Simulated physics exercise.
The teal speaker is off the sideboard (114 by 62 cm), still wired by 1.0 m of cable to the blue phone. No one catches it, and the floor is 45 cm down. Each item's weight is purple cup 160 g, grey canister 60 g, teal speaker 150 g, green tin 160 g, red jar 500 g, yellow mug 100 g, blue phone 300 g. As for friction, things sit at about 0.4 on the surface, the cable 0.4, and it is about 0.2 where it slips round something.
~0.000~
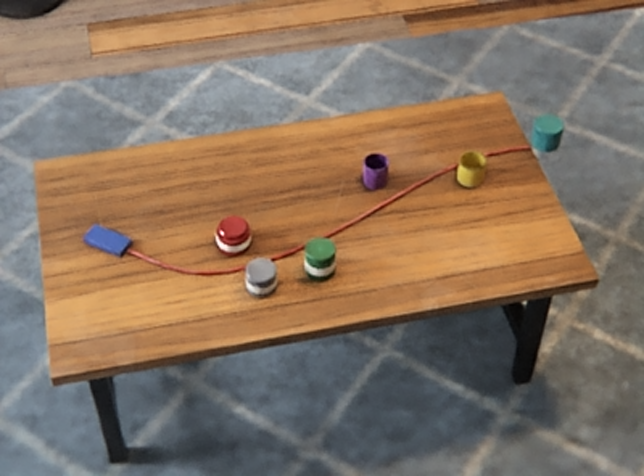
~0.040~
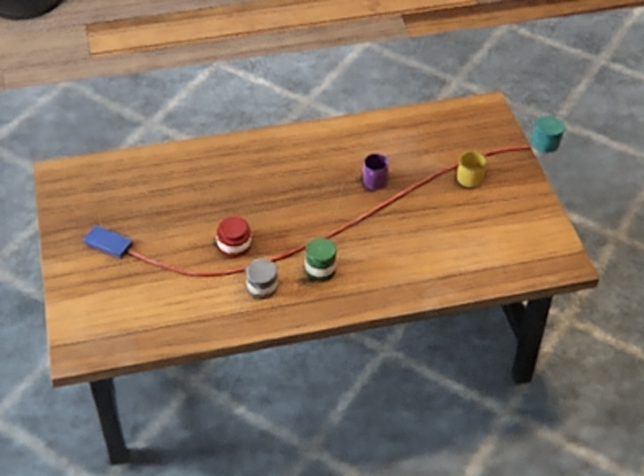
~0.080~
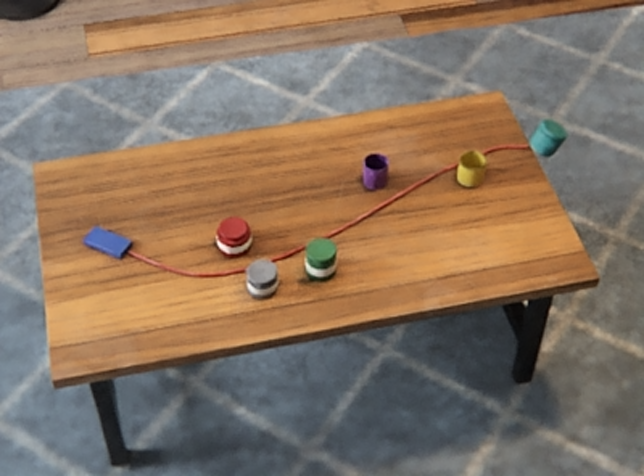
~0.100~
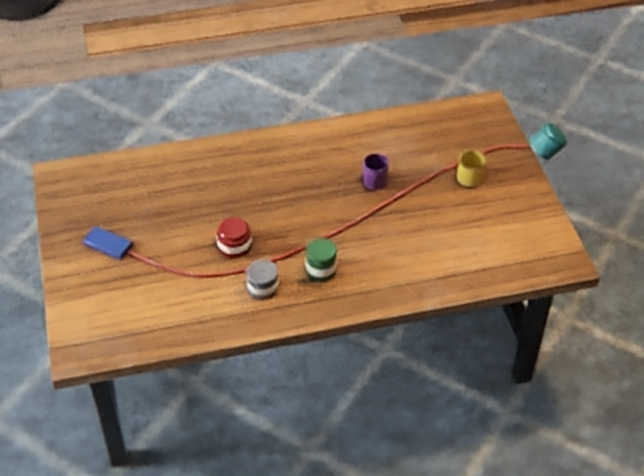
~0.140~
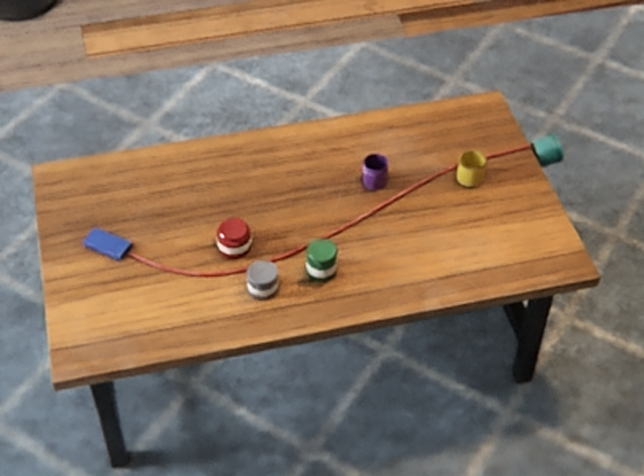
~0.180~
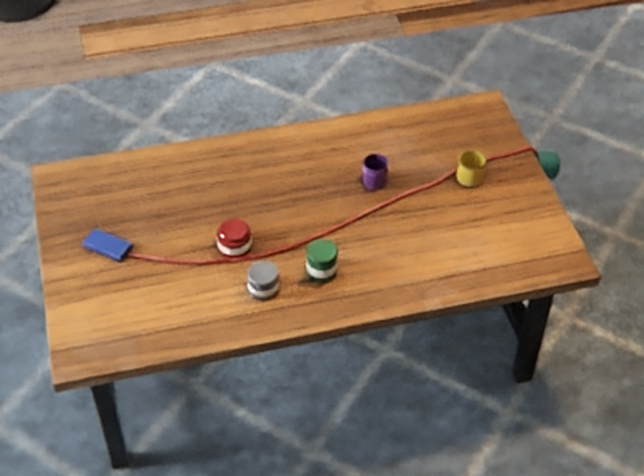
A teal cylinder hanging at the table's right edge tilted and slipped lower, and the red cord running from it to a small blue block then pulled straighter, while the tins and mugs stayed put.
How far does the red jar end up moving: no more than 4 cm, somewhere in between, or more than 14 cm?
Looks like it will change place very little.
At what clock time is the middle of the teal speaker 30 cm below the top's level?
Not at all.
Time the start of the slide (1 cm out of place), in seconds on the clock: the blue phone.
Answer: Blue phone, 0.26 s.
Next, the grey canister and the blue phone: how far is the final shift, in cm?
For the grey canister it's 0 cm, while the blue phone comes to 2 cm.
After 0.4 s, the cable's tail end at (137, 252); teal speaker over the edge, blue phone 2 cm off its start.
After 0.7 s, the cable's tail end at (137, 252); teal speaker over the edge, blue phone 2 cm off its start.
After 0.9 s, the cable's tail end at (137, 252); teal speaker over the edge, blue phone 2 cm off its start at (114, 242).
After 1.2 s, the cable's tail end at (137, 252); blue phone 2 cm off its start, teal speaker over the edge.
After 2.4 s, the cable's tail end at (137, 252); red jar 0 cm off its start at (234, 229), teal speaker over the edge, blue phone 2 cm off its start at (115, 242).
